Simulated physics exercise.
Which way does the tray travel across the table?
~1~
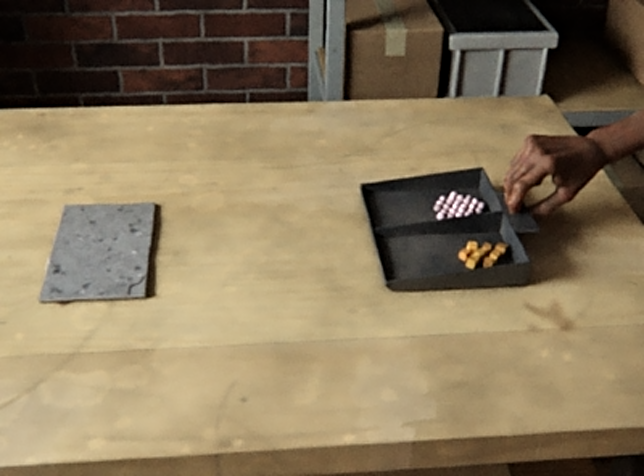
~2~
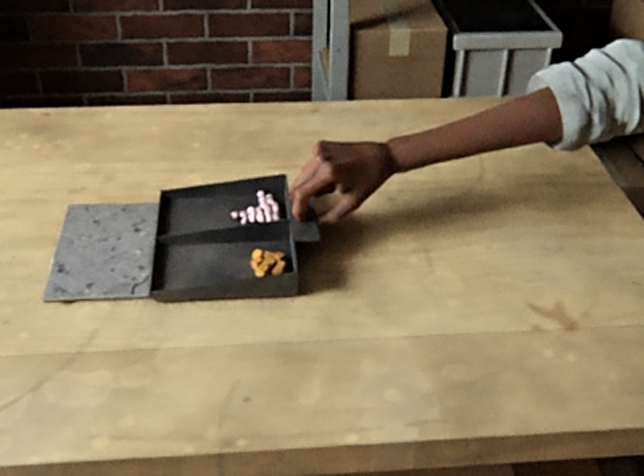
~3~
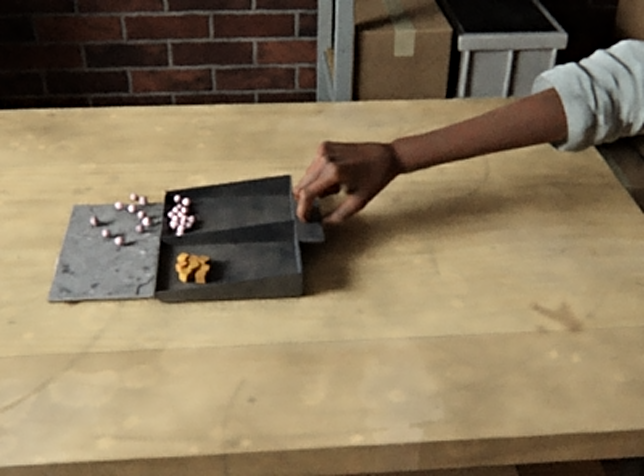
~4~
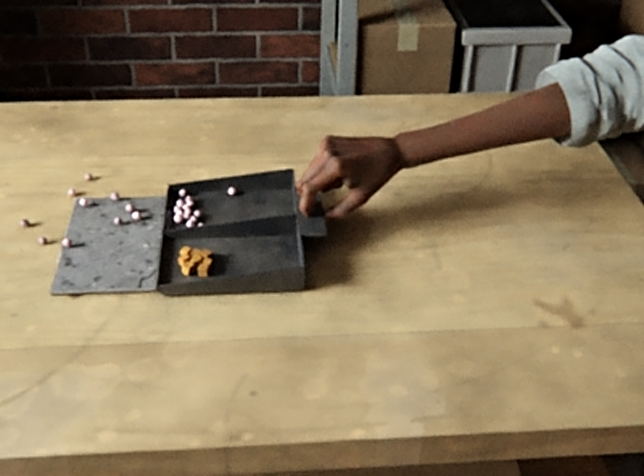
The tray travels to the left, up to the grey slab.
